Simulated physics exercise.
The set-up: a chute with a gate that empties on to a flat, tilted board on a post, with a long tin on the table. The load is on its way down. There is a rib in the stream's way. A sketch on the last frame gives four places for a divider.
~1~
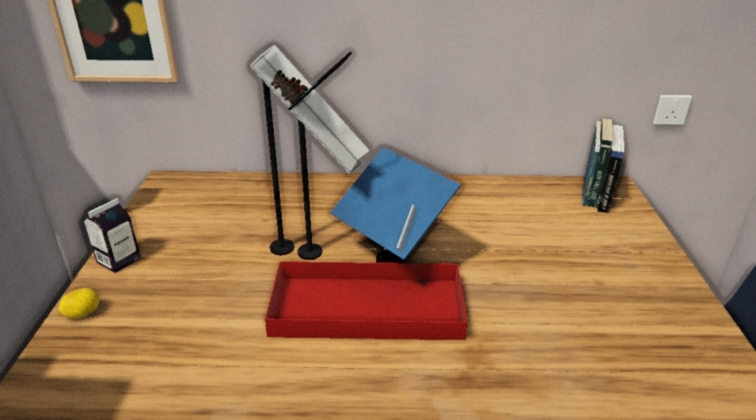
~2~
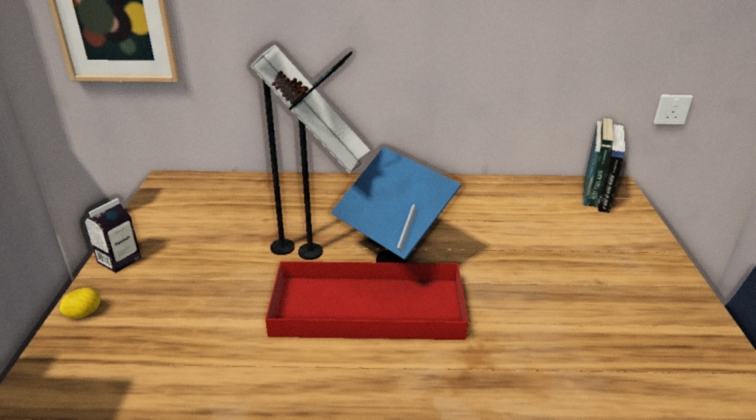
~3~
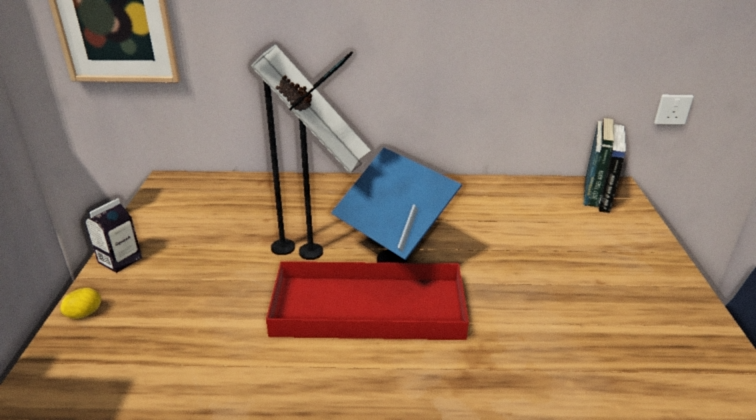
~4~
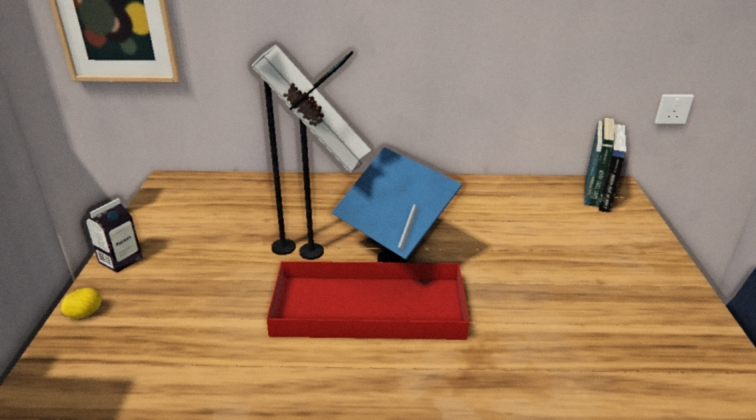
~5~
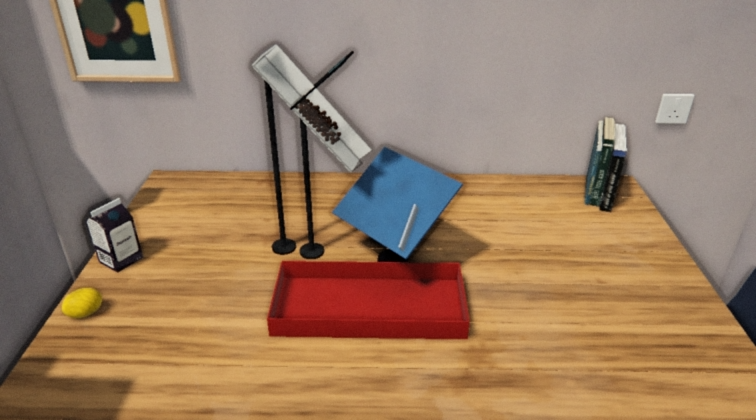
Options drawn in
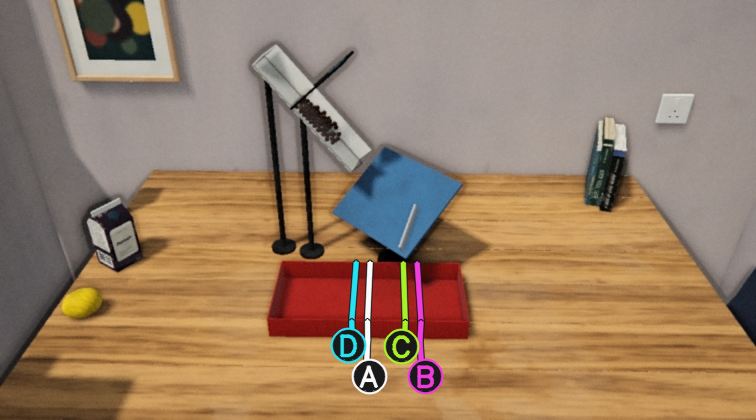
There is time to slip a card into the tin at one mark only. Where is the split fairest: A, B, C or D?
The answer is line A.
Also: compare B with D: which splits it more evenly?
Here it is line D.
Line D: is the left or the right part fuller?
The right side.
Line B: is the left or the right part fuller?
The left side.
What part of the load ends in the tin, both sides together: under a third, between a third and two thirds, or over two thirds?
About that: Over two thirds.
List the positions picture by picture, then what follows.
Load behind the gate at (292, 90), allspice berries; lip of the chute at (354, 166), sloping fairly steeply, in the first picture.
Middle of the board at (393, 199), tilted fairly steeply; middle of its low edge at (365, 235); of its high edge at (420, 164), in the second picture.
Front corners of the tin at (267, 319) and (468, 322), empty; front of the load at (309, 104), in the third picture.
Middle of the load at (305, 106); its front at (321, 120), about a third of the way to the lip; rib from (414, 205) to (399, 247), in the fourth picture.
Middle of the load at (317, 119); its front at (338, 139), about two thirds of the way to the lip, in the fifth picture.
On the marked copy, line A crosses the front rim at (367, 320); line B crosses the front rim at (421, 321); line C crosses the front rim at (405, 321); line D crosses the front rim at (351, 320).
With A, of what is caught, about a third on the left of the divider, about two thirds on the right.
With B, of what is caught, all on the left of the divider, none on the right.
With C, of what is caught, nearly all on the left of the divider, a stray few on the right.
With D, of what is caught, a small part on the left of the divider, most on the right.
